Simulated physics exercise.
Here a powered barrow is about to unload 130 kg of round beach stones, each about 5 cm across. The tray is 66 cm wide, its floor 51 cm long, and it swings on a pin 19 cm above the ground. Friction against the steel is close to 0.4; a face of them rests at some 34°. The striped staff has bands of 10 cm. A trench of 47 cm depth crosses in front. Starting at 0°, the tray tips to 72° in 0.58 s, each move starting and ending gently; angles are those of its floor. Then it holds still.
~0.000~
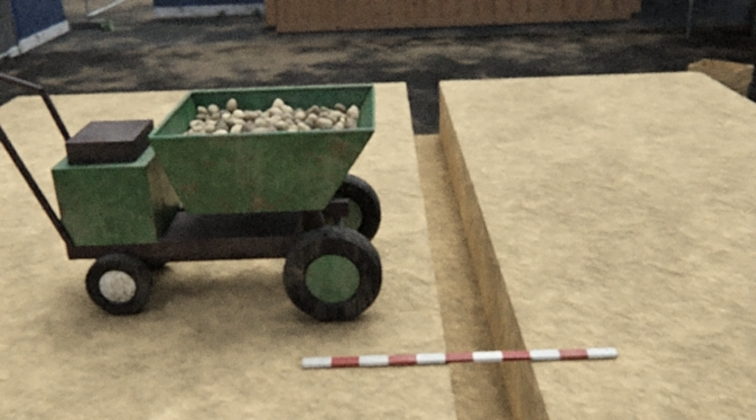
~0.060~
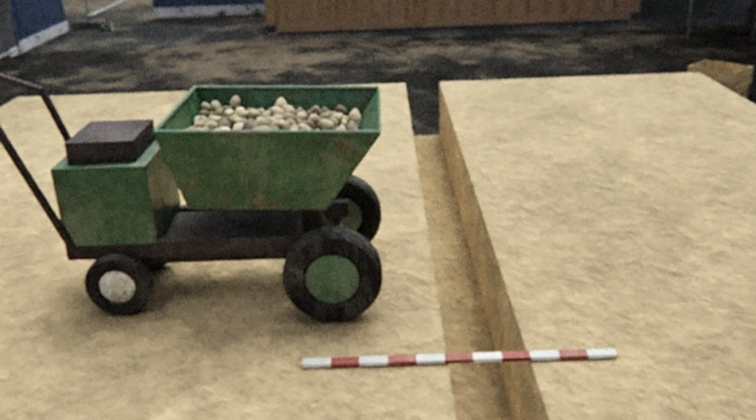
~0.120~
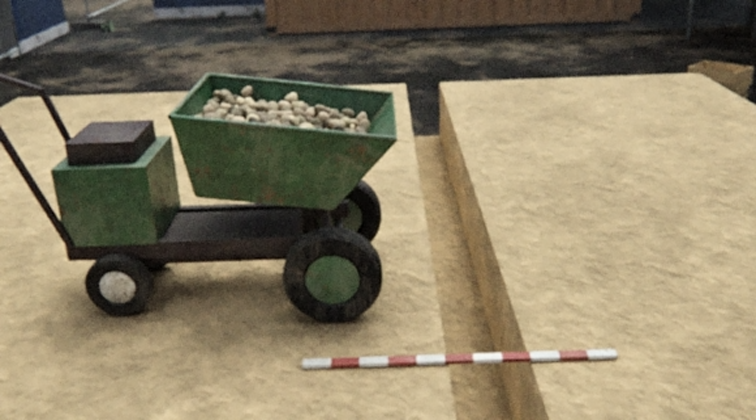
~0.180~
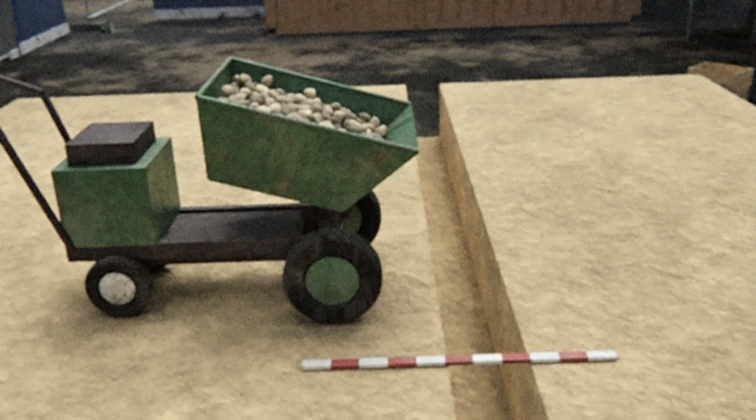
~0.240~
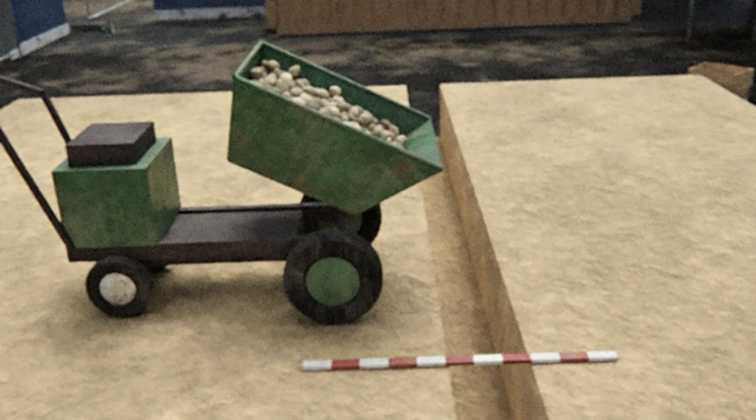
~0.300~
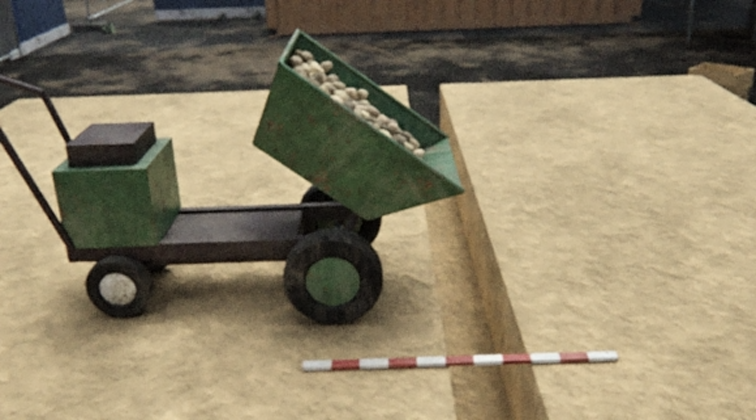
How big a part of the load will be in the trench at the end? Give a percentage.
About 20 per cent.
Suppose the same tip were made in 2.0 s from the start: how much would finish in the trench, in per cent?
Then about 45 per cent.
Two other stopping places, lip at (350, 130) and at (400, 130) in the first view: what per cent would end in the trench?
About 35 and 5 per cent.
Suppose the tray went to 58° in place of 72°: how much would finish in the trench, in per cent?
It would be near 15 per cent.
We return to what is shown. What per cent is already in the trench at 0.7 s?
Some 0 per cent.
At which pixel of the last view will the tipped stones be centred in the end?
Around (578, 273).
After 0.4 s the floor is at 60°; 100 % in the tray; the foremost stones are at (465, 212).
After 0.7 s the floor is at 72°; 66 % in the tray, 2 % in the trench, 32 % past the trench; the foremost stones are at (589, 276).
After 1.0 s the floor is at 72°; 15 % in the tray, 6 % in the trench, 80 % past the trench; the foremost stones are past the picture's edge.
After 3.0 s the floor is at 72°; 0 % in the tray, 20 % in the trench, 80 % past the trench; the foremost stones are past the picture's edge.
